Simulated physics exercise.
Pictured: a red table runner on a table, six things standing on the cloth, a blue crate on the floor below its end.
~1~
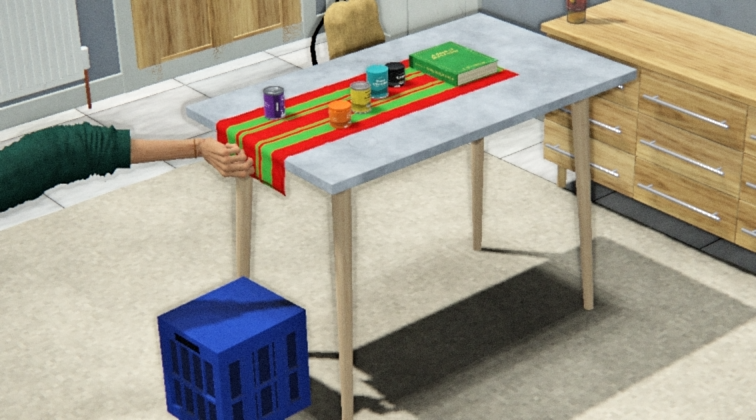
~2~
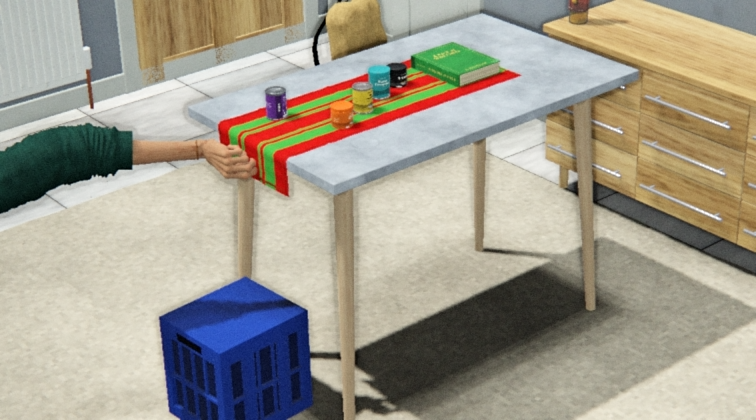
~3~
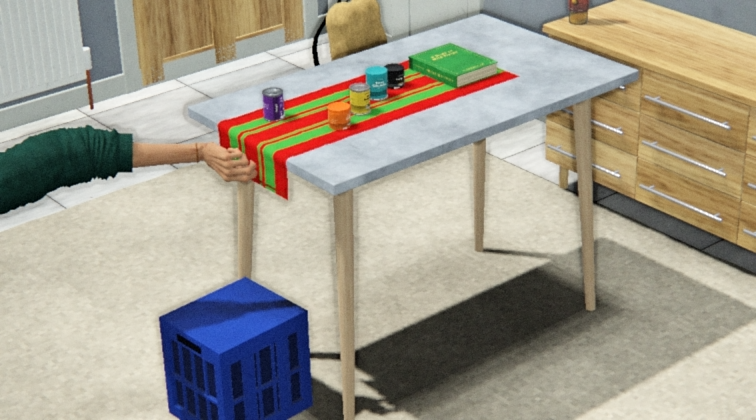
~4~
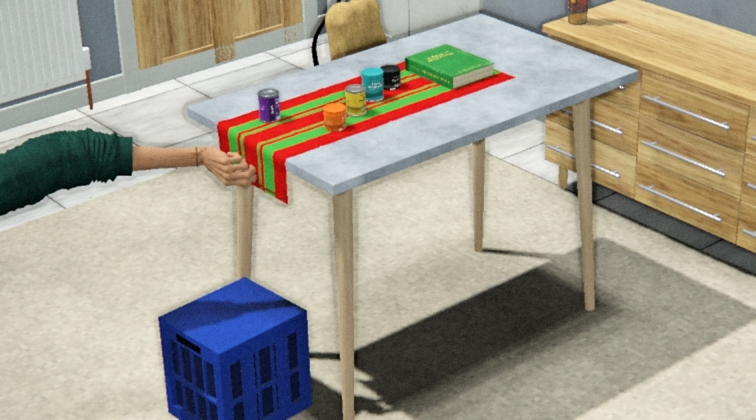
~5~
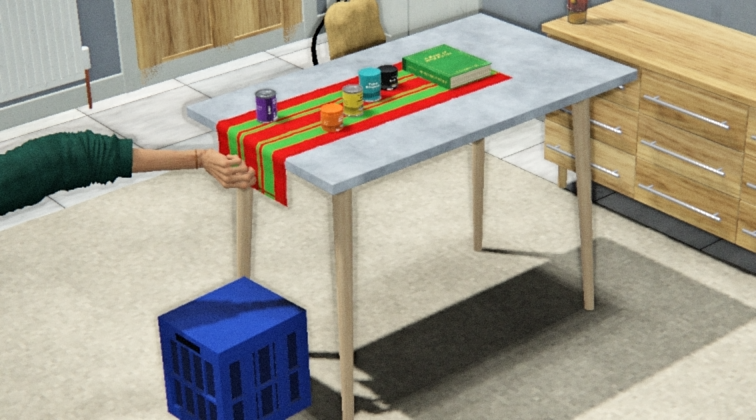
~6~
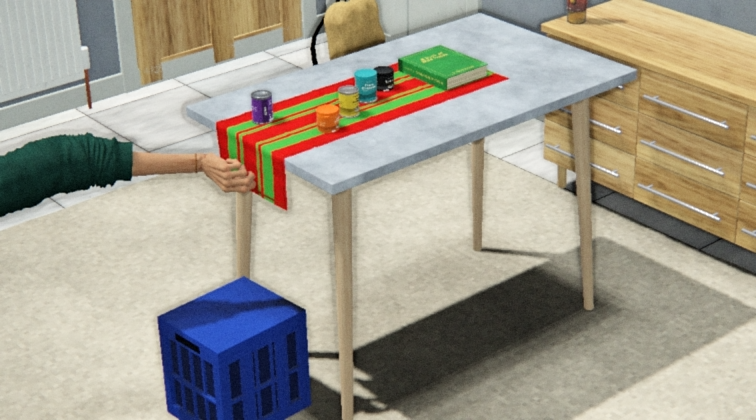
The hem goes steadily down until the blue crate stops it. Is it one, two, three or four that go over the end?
It is three.
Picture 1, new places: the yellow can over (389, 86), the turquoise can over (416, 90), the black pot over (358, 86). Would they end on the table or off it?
The yellow can is still on top, the turquoise can is still on top, the black pot is still on top.
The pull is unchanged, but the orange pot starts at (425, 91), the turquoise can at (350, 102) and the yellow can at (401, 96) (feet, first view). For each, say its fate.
Outcome: Orange pot stays, turquoise can falls away, yellow can stays.
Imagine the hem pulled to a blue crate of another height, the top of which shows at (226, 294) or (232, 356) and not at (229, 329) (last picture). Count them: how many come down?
First case 2, second case 4.
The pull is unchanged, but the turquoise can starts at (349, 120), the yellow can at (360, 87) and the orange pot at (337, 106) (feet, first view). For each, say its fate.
Note: Turquoise can lost; yellow can kept on top; orange pot lost.
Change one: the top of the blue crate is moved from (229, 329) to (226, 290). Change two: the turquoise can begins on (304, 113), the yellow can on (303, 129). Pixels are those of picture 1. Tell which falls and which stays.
Turquoise can: Lost; yellow can: Lost.
A little later, hem near (254, 220); all still up.
Next, hem near (255, 260); purple can and orange pot gone.
Later still, hem on the crate; purple can, orange pot and yellow can gone.
When it is over, hem on the crate; purple can, orange pot and yellow can gone. The count of fallen things is three.
